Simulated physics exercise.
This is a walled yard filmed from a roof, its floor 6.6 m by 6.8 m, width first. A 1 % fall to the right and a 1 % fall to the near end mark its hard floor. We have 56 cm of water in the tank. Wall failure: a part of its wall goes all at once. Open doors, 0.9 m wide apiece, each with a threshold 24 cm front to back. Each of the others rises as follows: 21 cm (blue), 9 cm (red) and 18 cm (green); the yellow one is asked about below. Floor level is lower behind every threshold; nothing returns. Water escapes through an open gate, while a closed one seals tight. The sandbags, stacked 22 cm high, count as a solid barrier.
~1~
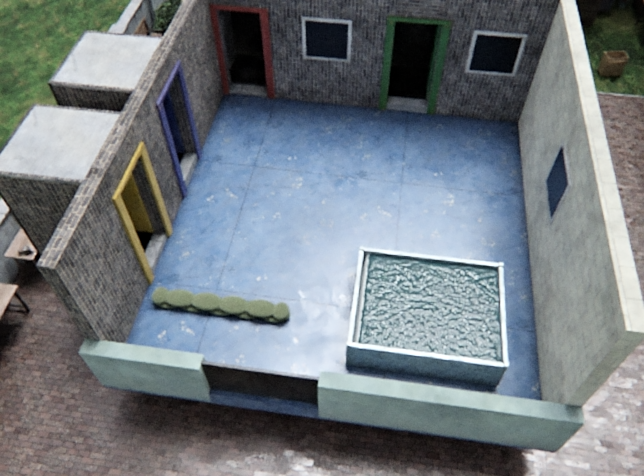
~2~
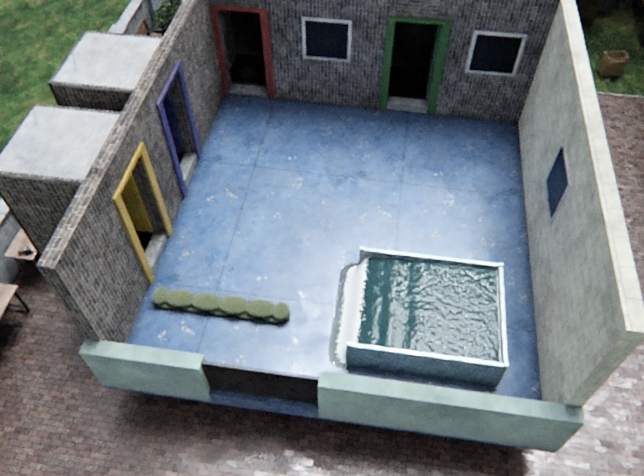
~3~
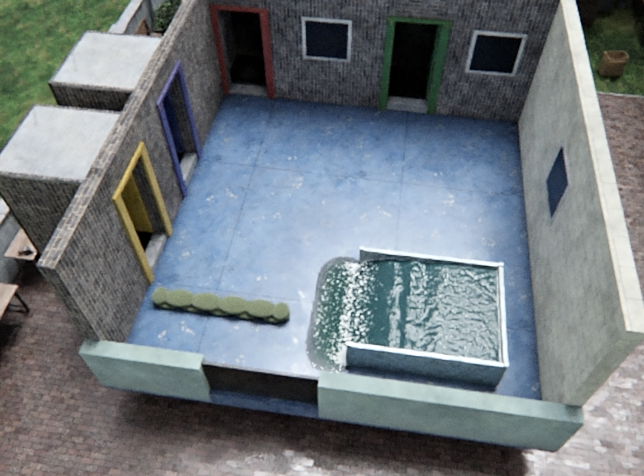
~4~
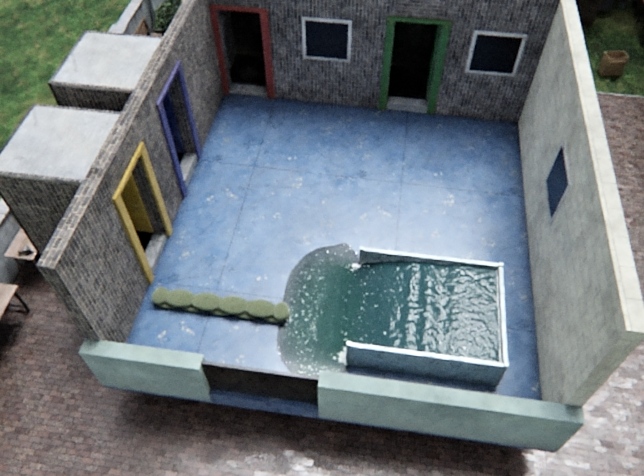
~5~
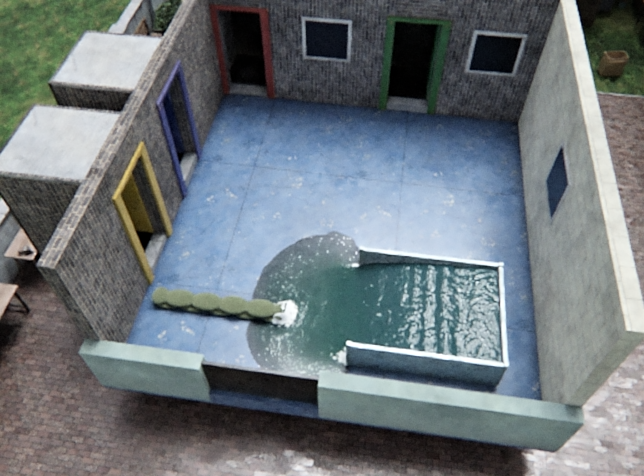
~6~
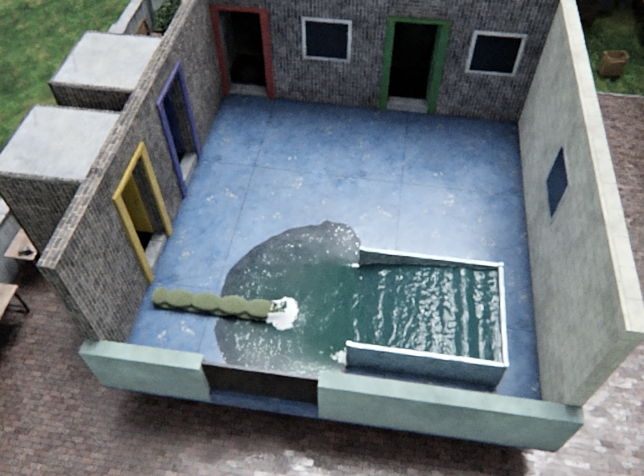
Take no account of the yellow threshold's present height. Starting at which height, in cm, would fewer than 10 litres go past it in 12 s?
Starting at roughly 20 cm.
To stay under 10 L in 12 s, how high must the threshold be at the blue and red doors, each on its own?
About 9.5 cm at blue and 12.0 cm at red.
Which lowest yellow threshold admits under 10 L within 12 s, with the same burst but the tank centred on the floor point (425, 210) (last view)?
18 cm or thereabouts.
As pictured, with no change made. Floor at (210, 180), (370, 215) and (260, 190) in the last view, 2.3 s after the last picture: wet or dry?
One by one: Drenched, clear, drenched.
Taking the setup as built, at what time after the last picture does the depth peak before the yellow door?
About 2.0 seconds.
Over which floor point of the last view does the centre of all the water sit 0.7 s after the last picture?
About (361, 314).
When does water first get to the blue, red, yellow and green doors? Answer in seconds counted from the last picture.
Reading them off: Blue 1.4 s, then red 2.8 s, then yellow 0.5 s, then green 5.0 s.
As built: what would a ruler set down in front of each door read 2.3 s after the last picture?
Blue door 14 cm, red door 0 cm, yellow door 23 cm, green door 0 cm.
Then, 0.7 s after the last picture water covers 30 % of the floor, deepest (34 cm) near (290, 317); 17 cm at the yellow door, 0 litres in over its 14 cm threshold.
Then, 2.3 s after the last picture water covers 40 % of the floor, deepest (31 cm) near (155, 299); 23 cm at the yellow door, 40 litres in over its 14 cm threshold.
Then, 11.3 s after the last picture water covers 95 % of the floor, deepest (12 cm) near (517, 301); 2 cm at the yellow door, 65 litres in over its 14 cm threshold.
At the yellow door as built, the water peaked near 23 cm, 2.1 s after the last picture.
With a threshold of 18 cm, 23 litres would have come in within the 12 s; with 24.5 cm, 0 litres. So under 10 litres takes about 20 cm.
